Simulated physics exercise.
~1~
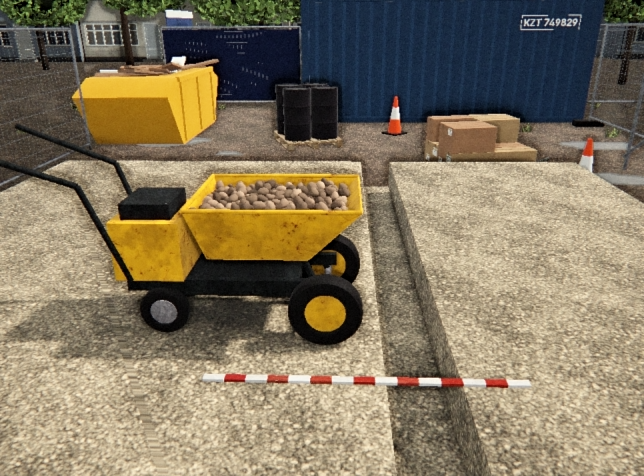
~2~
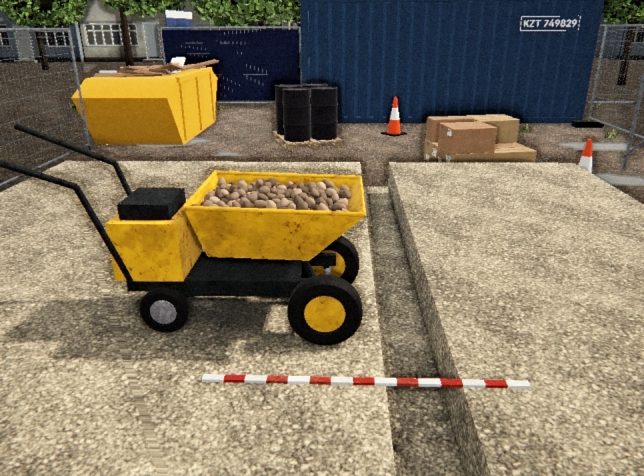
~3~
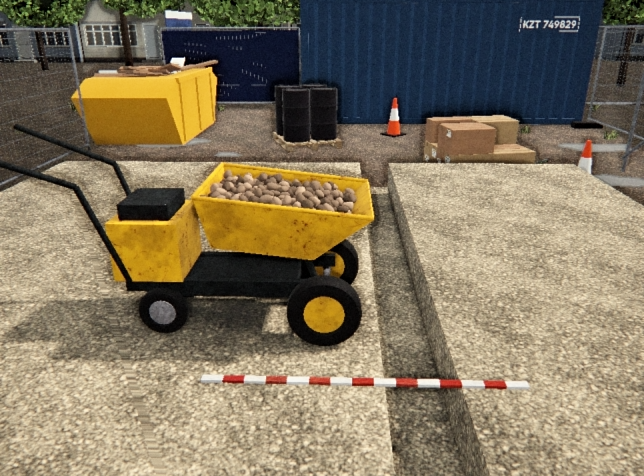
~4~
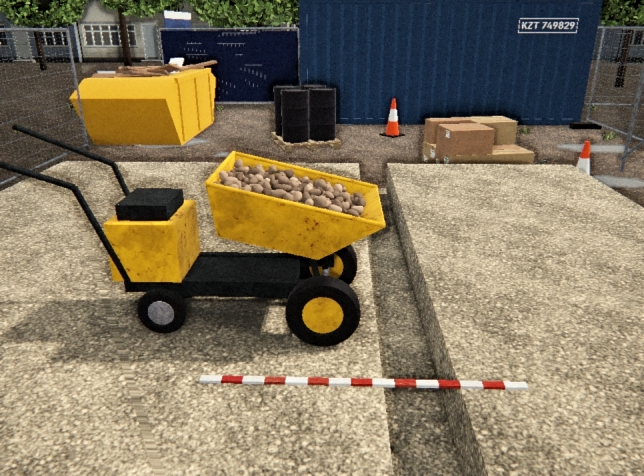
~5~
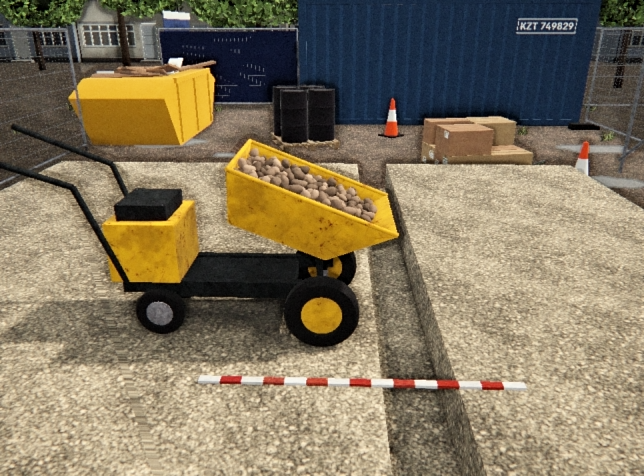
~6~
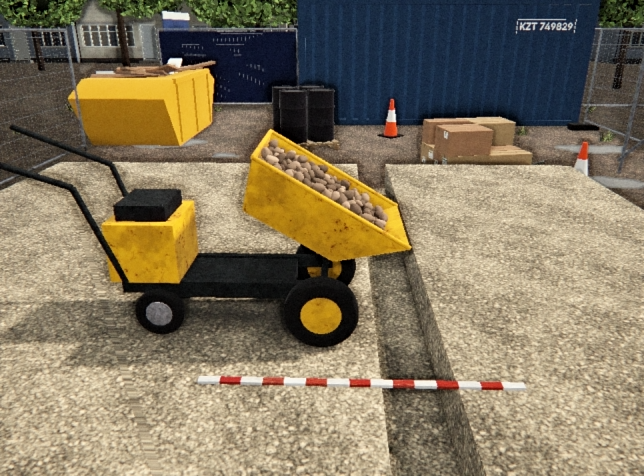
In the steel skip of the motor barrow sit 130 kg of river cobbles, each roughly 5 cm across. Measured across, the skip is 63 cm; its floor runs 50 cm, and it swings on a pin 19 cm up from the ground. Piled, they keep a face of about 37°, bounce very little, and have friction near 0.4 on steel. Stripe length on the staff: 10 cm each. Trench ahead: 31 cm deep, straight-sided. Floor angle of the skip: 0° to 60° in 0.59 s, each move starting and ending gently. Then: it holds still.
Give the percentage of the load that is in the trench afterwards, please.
Near 23 per cent of the load.
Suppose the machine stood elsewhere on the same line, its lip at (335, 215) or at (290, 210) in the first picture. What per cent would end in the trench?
First place roughly 45%, second roughly 80%.
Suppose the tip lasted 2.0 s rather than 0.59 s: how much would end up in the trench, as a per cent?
In that case, around 40%.
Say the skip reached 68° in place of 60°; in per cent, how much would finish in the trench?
With that change, near 10 per cent.
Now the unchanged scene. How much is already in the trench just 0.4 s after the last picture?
By then, around 5 percent.
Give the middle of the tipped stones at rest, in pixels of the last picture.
At about pixel (480, 316) in the last view.
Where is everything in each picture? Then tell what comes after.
In the first frame, lip at (362, 213), floor tilted 0°, highest stones at (274, 188).
In the second frame, the skip is at 2°, its lip at (365, 215); the top of the load is at (263, 187).
In the third frame, the skip is at 6°, its lip at (374, 219); the top of the load is at (255, 182).
In the fourth frame, the skip is at 13°, its lip at (385, 226); the top of the load is at (252, 172).
In the fifth frame, the skip is at 22°, its lip at (398, 236); the top of the load is at (263, 162).
In the sixth frame, the skip is at 31°, its lip at (410, 248); the top of the load is at (278, 153).
Then, 0.1 s after the last picture the floor is at 50°, 100 % in the skip; the foremost stones are at (408, 248).
Then, 0.4 s after the last picture the floor is at 60°, 81 % in the skip, 3 % in the trench, 16 % past the trench; the foremost stones are at (479, 304).
Then, 0.7 s after the last picture the floor is at 60°, 29 % in the skip, 2 % in the trench, 69 % past the trench; the foremost stones are at (616, 334).
Then, 2.7 s after the last picture the floor is at 60°, 0 % in the skip, 23 % in the trench, 77 % past the trench; the foremost stones are past the picture's edge.
